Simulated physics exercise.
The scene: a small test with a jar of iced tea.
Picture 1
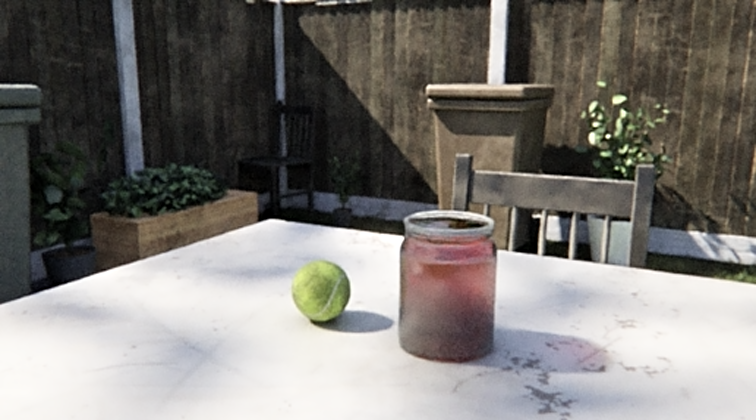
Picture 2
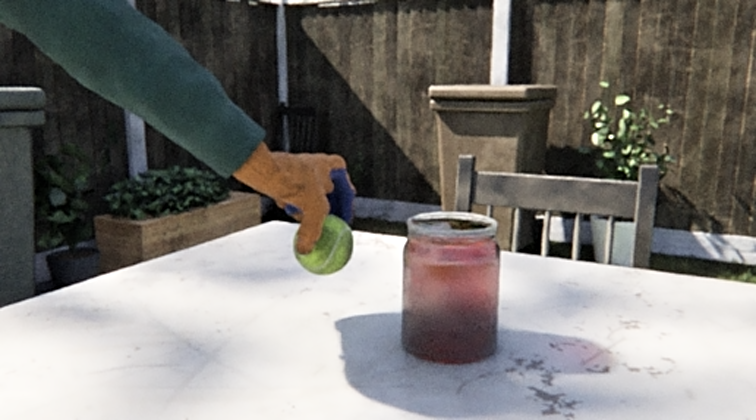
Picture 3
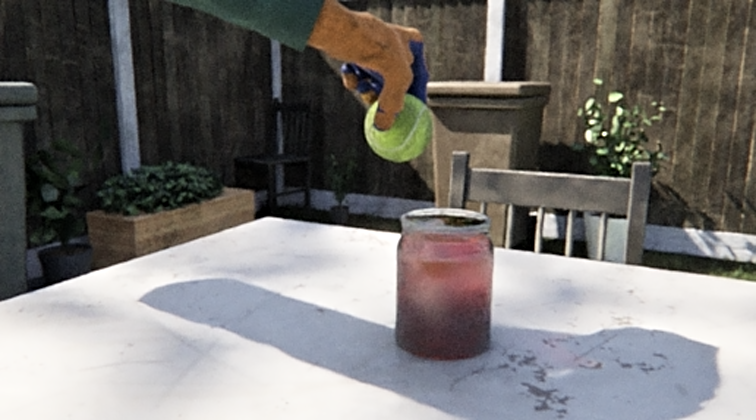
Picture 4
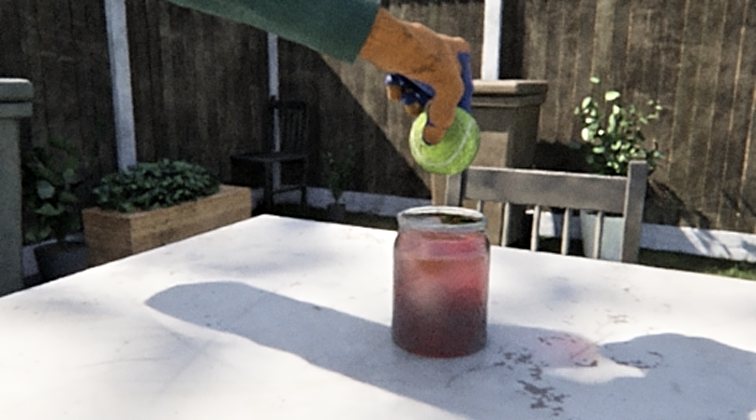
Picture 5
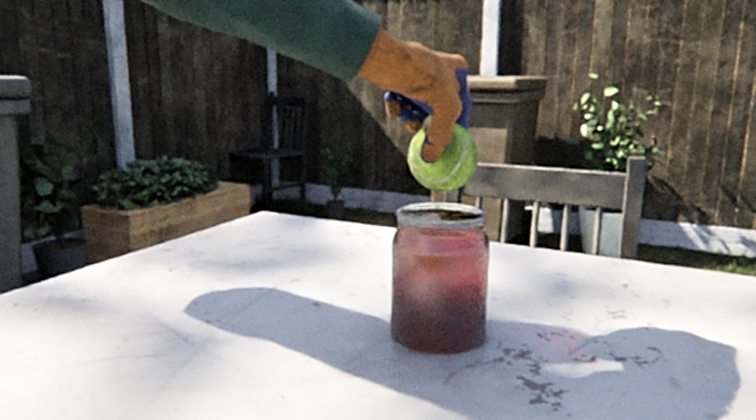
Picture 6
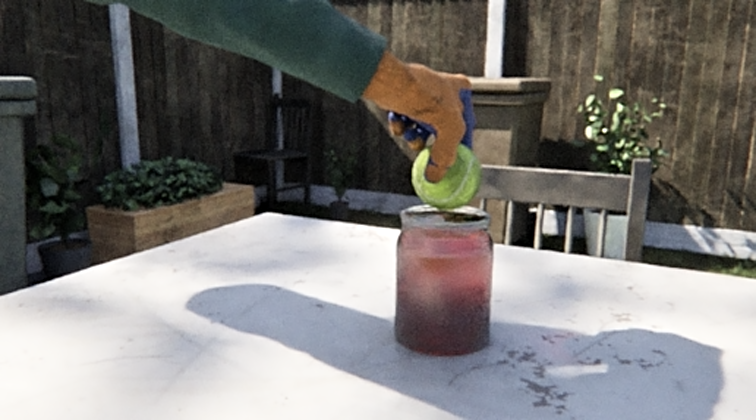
An arm in a dark green sleeve, its hand orange-brown with blue on the fingers, reaches in from the upper left over a pale outdoor table, seen from slightly above. A green tennis ball sits left of a glass jar of reddish drink, with a chair, planters and dark fence behind. The hand lifts the ball, carries it right above the jar and lowers it near the rim, while the view shifts slightly.
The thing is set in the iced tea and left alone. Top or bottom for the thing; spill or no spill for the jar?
The thing bobs on top; the jar loses some over the rim.
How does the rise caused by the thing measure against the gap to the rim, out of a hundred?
Close to 290 %.
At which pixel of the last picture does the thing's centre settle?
Roughly at (446, 209).
A moment on, the tennis ball enters the iced tea; the jar is full to the brim; a puddle lies round it.
Further on, the tennis ball comes up again; the jar is full to the brim; a puddle lies round it.
When it is over, the tennis ball is afloat; the jar is full to the brim; a puddle lies round it.
